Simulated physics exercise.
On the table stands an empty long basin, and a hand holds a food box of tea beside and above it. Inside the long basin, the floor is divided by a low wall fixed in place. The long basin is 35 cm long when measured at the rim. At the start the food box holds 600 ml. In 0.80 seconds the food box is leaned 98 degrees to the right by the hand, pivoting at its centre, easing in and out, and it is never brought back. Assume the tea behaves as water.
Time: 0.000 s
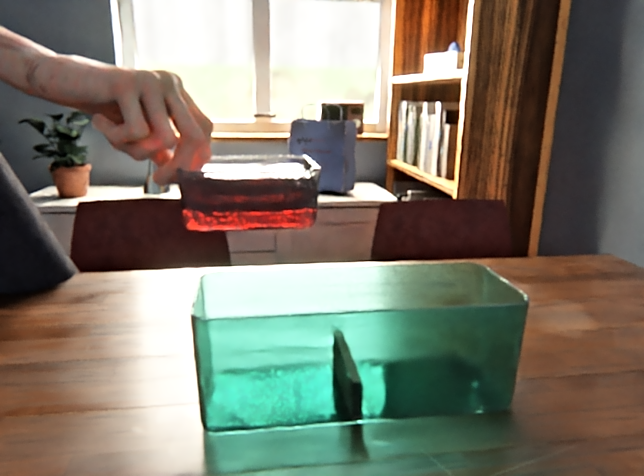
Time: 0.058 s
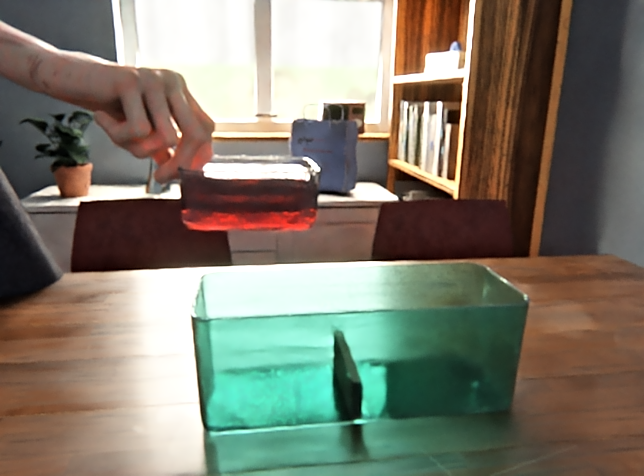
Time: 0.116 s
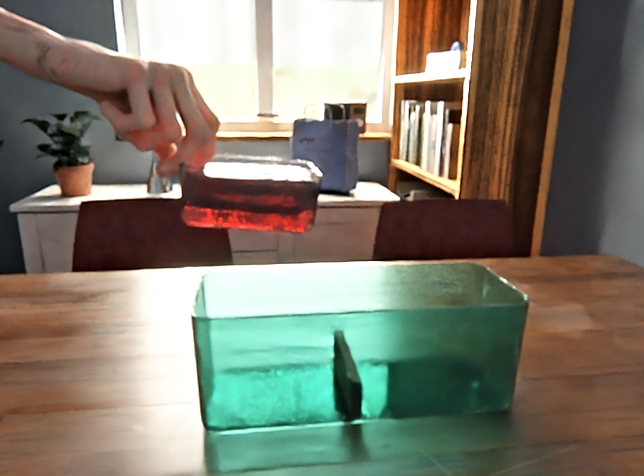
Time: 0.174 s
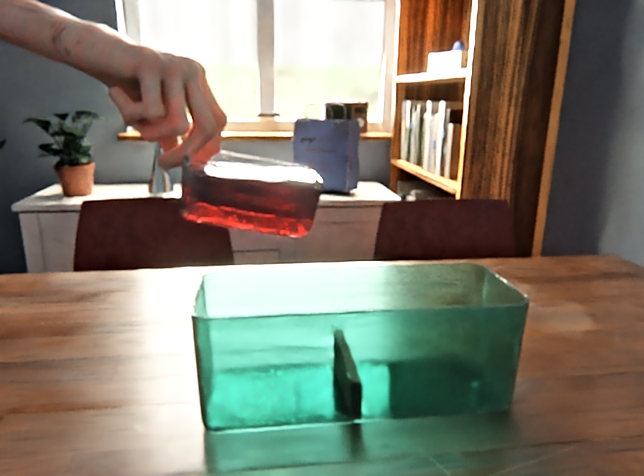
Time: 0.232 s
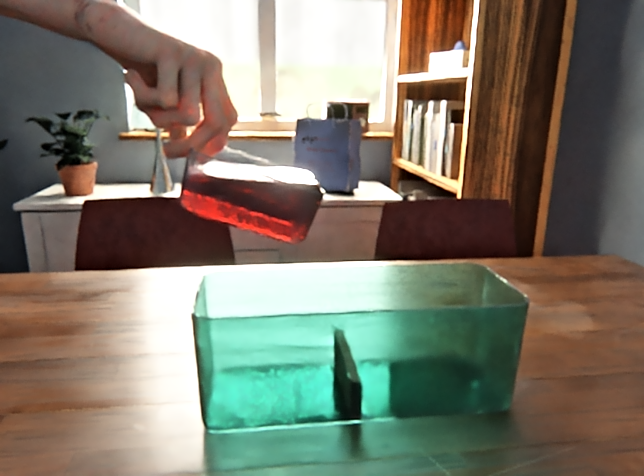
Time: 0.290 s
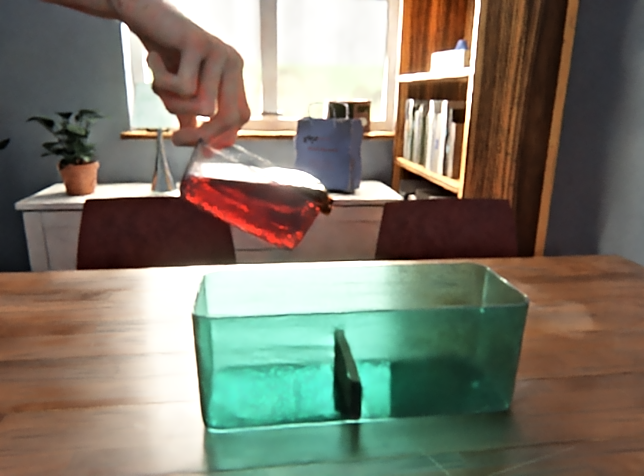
A hand holds a clear food box of red tea above a long green basin with a low dividing wall, on a wooden table. The hand gradually leans the box to the right, its right side dipping lower, until it is clearly slanted and the tea reaches its right rim.
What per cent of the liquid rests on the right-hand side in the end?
68 percent.
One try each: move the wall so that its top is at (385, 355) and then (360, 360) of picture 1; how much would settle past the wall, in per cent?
Result: 15 per cent, then 55 per cent.
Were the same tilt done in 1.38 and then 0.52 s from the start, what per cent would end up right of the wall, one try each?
About 70 %, then about 65 %.
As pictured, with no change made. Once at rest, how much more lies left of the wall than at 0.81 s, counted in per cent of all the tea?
Near 8 percent, more or less.
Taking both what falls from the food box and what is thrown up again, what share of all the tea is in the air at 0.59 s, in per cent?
My guess is roughly 34 %.
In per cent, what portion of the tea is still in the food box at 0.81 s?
I'd estimate some 5 per cent.
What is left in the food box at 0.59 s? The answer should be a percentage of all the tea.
Around 18 in a hundred.
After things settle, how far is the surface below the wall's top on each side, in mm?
It's around 38 mm on the left side and around 28 mm on the right side.
By 0.59 s the tilt is 83° and 18 per cent is still to pour, 2 is left of the wall and 44 right of it.
By 0.81 s the tilt is 98° and 5 per cent is still to pour, 18 is left of the wall and 68 right of it.
By 1.05 s the tilt is 98° and 0 per cent is still to pour, 25 is left of the wall and 68 right of it.
By 1.30 s the tilt is 98° and 0 per cent is still to pour, 26 is left of the wall and 68 right of it.
At rest 26 per cent lies left of the wall, 68 right of it and 5 outside.
